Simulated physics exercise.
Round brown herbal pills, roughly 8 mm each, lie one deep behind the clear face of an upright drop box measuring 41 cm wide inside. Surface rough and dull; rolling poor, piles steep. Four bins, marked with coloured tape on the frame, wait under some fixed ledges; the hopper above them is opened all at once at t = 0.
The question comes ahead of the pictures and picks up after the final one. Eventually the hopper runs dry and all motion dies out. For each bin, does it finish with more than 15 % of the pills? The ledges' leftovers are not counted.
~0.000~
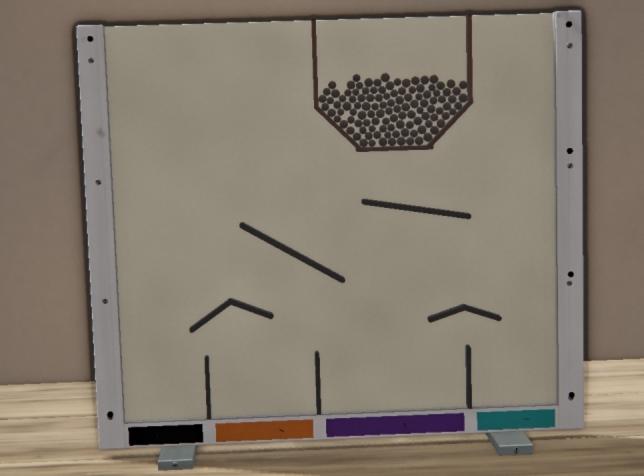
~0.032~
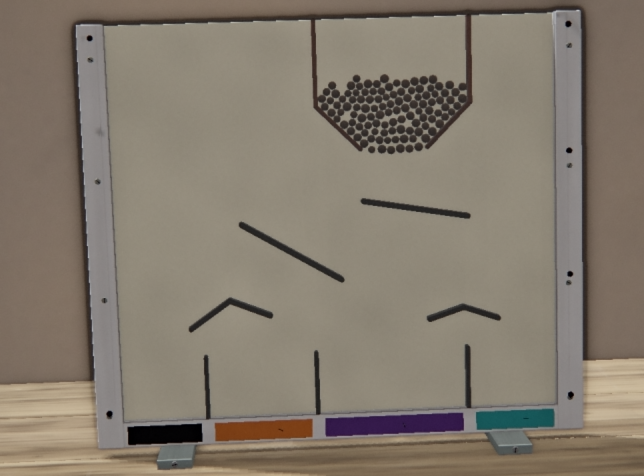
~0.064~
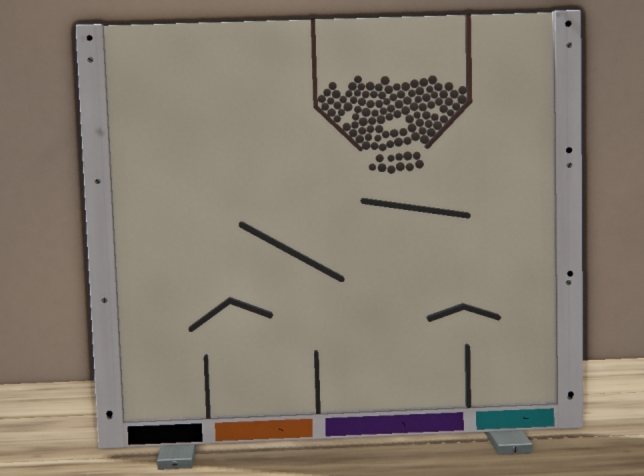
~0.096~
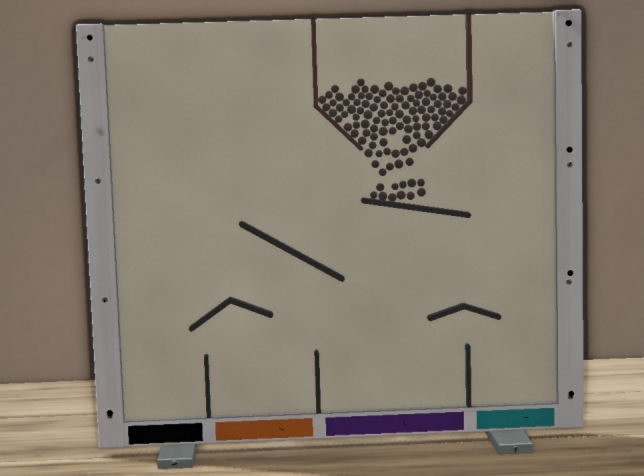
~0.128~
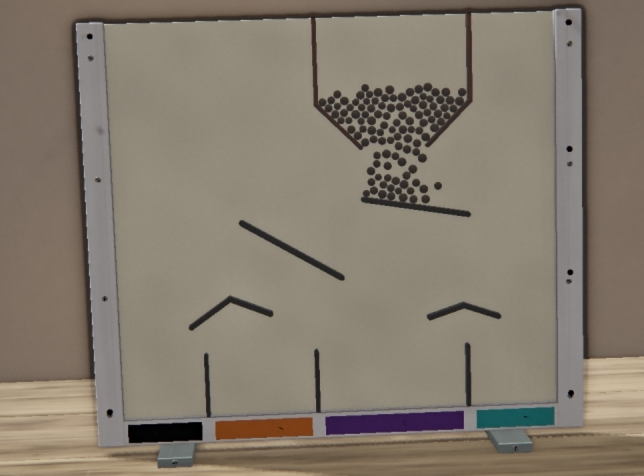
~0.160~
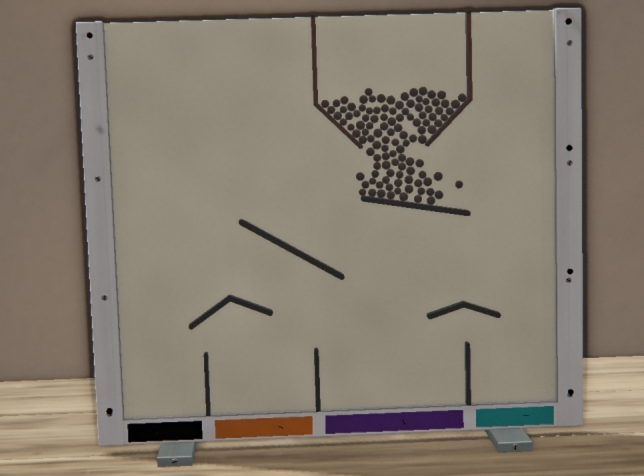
Result - orange bin: Negative, purple bin: Positive, black bin: Negative, turquoise bin: Positive.
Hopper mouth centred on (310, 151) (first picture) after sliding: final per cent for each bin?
Orange bin: 0; purple bin: 95; black bin: 0; turquoise bin: 0.
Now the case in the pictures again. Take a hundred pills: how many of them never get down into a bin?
20 %.
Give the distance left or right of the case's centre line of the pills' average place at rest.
About 11 cm right.
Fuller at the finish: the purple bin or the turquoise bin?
Answer: The turquoise bin.
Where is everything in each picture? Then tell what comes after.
Gate shut, about 110 pills in the hopper; its mouth (361, 150) to (428, 147); orange (265, 431), purple (395, 425), black (166, 435), turquoise (516, 420), in the first picture.
In the second picture, 5 out; bottom pill (391, 150).
In the third picture, 11 out; bottom pill (391, 170).
In the fourth picture, 22 out; bottom pill (392, 197).
In the fifth picture, 31 out; bottom pill (426, 199).
In the sixth picture, 42 out; bottom pill (431, 201); ledges slope (241, 222) to (342, 277), slope (364, 199) to (467, 213), roof (430, 316) to (498, 315), roof (191, 326) to (270, 312).
After 0.24 s 60 % have left the hopper; down in the bins, nothing yet.
After 0.55 s 100 % have left the hopper; down in the bins, purple 5 %, turquoise 15 %.
In the end, by 2.3 s, orange 0 %, purple 30 %, black 0 %, turquoise 45 %, left higher up 20 %.
